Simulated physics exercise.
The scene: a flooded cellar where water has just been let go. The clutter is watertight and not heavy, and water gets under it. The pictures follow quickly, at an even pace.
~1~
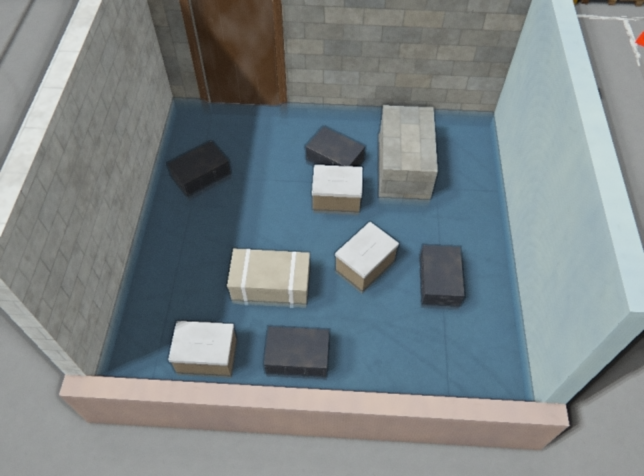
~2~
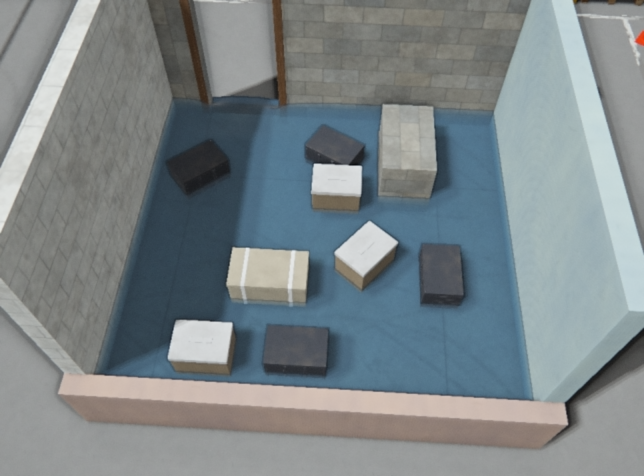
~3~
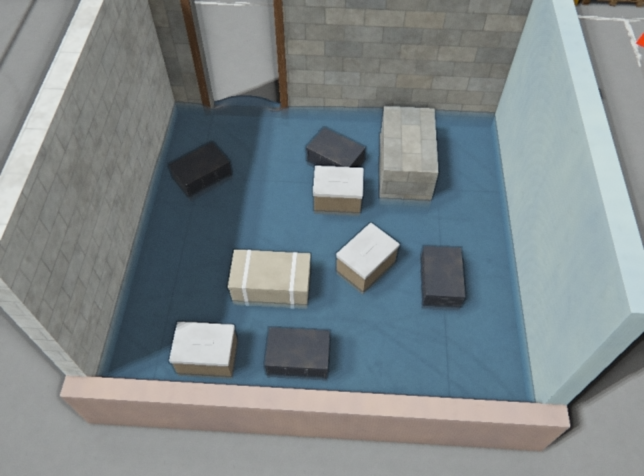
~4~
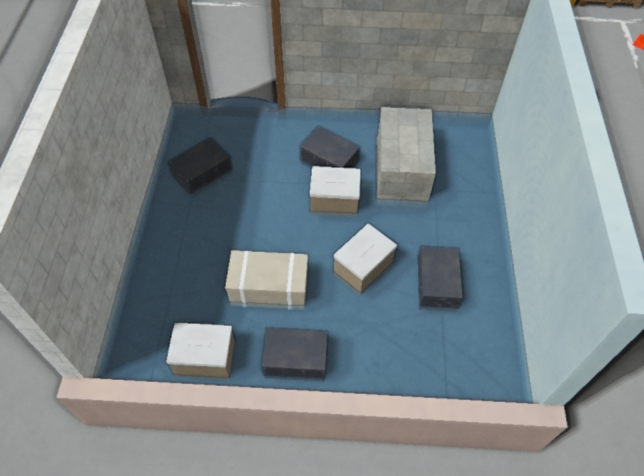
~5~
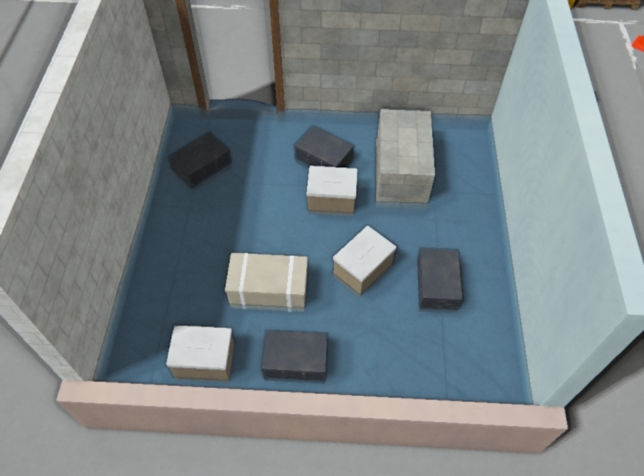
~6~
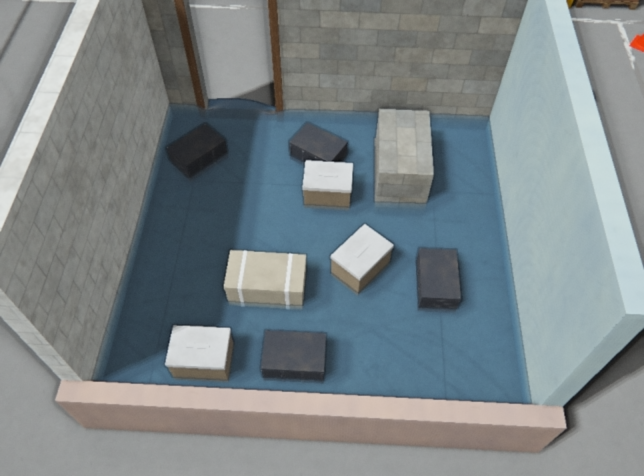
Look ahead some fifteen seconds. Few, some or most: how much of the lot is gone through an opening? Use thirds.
Share: From one to two thirds.
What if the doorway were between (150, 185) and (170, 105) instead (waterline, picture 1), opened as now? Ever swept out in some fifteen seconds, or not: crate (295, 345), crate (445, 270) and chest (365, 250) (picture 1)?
As listed: Left behind, still in, through.
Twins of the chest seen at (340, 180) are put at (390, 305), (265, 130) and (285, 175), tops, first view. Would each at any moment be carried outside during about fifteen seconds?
In turn: Left behind, yes, yes.
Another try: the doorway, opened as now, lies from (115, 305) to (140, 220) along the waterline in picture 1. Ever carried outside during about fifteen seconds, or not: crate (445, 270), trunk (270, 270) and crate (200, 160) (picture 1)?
In that order: Kept in, carried outside, gone.
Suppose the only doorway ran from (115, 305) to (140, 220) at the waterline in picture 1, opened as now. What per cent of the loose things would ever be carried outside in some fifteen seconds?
Near 80 in a hundred.
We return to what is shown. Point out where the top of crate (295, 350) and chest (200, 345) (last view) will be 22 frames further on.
Roughly at (253, 321) and (178, 308).
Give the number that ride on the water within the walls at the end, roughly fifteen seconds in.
The number is 5.
A moment on, 0 of 8 are out; 8 afloat.
Next, 2 of 8 are out; 6 afloat.
Later, 3 of 8 are out; 5 afloat.
In the end, 3 of 8 are out; 5 afloat.
